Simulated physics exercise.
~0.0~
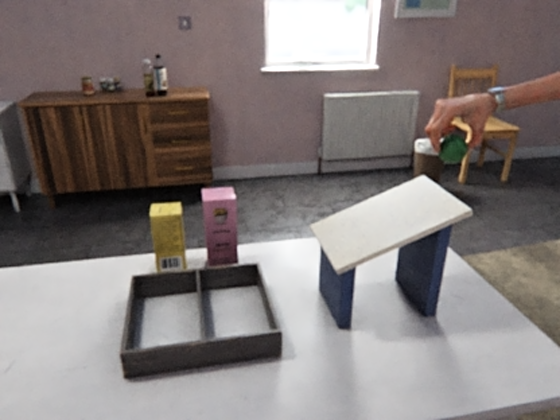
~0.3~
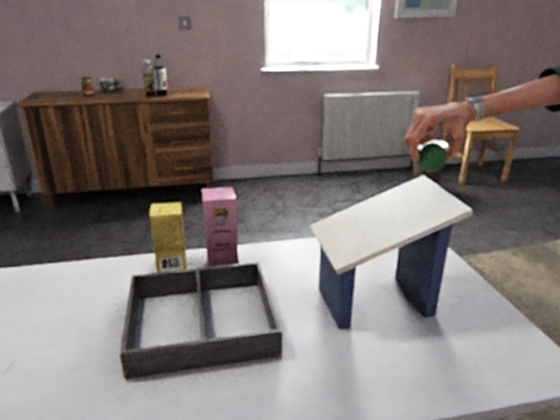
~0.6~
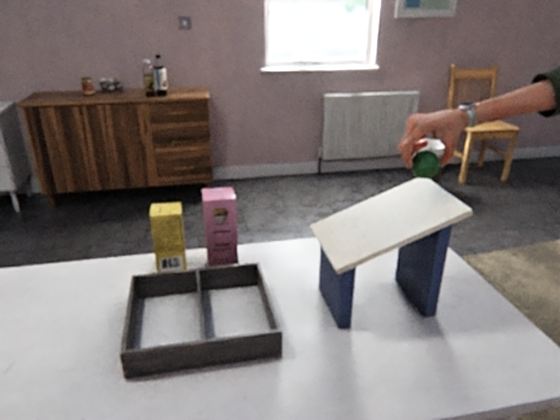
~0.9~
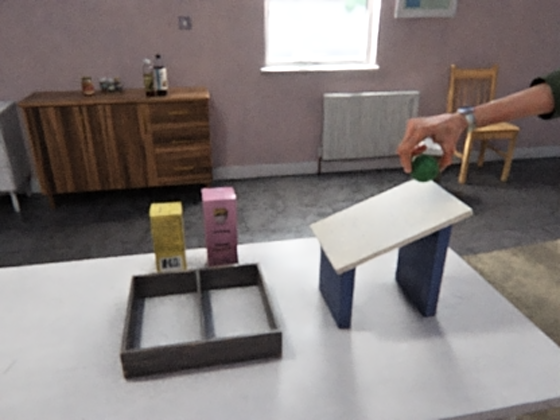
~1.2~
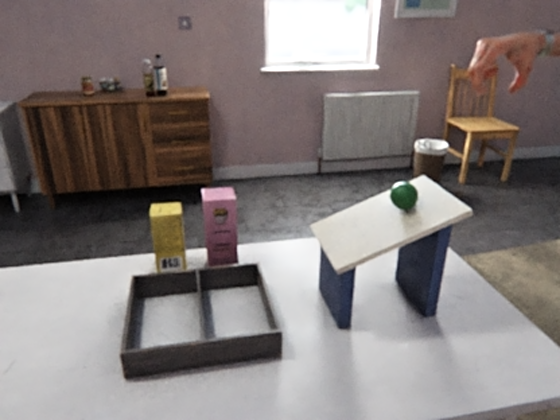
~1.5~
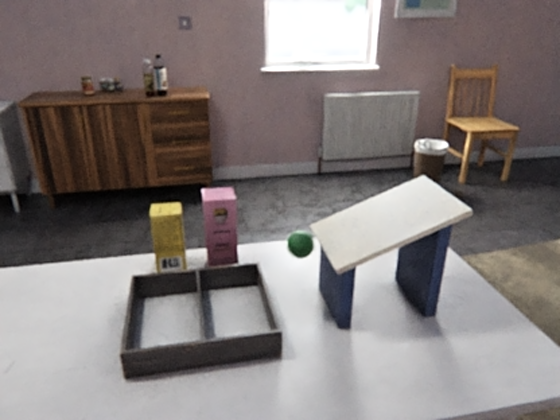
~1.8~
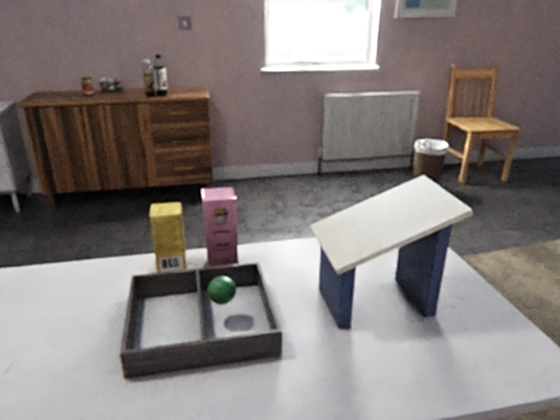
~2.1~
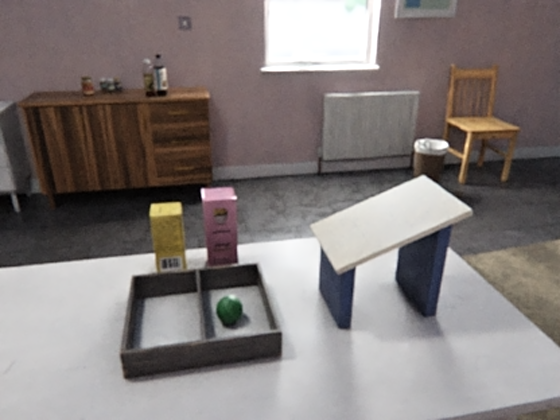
A hand releases a green ball on a slanted board, and it drops into the tray's nearer bay.
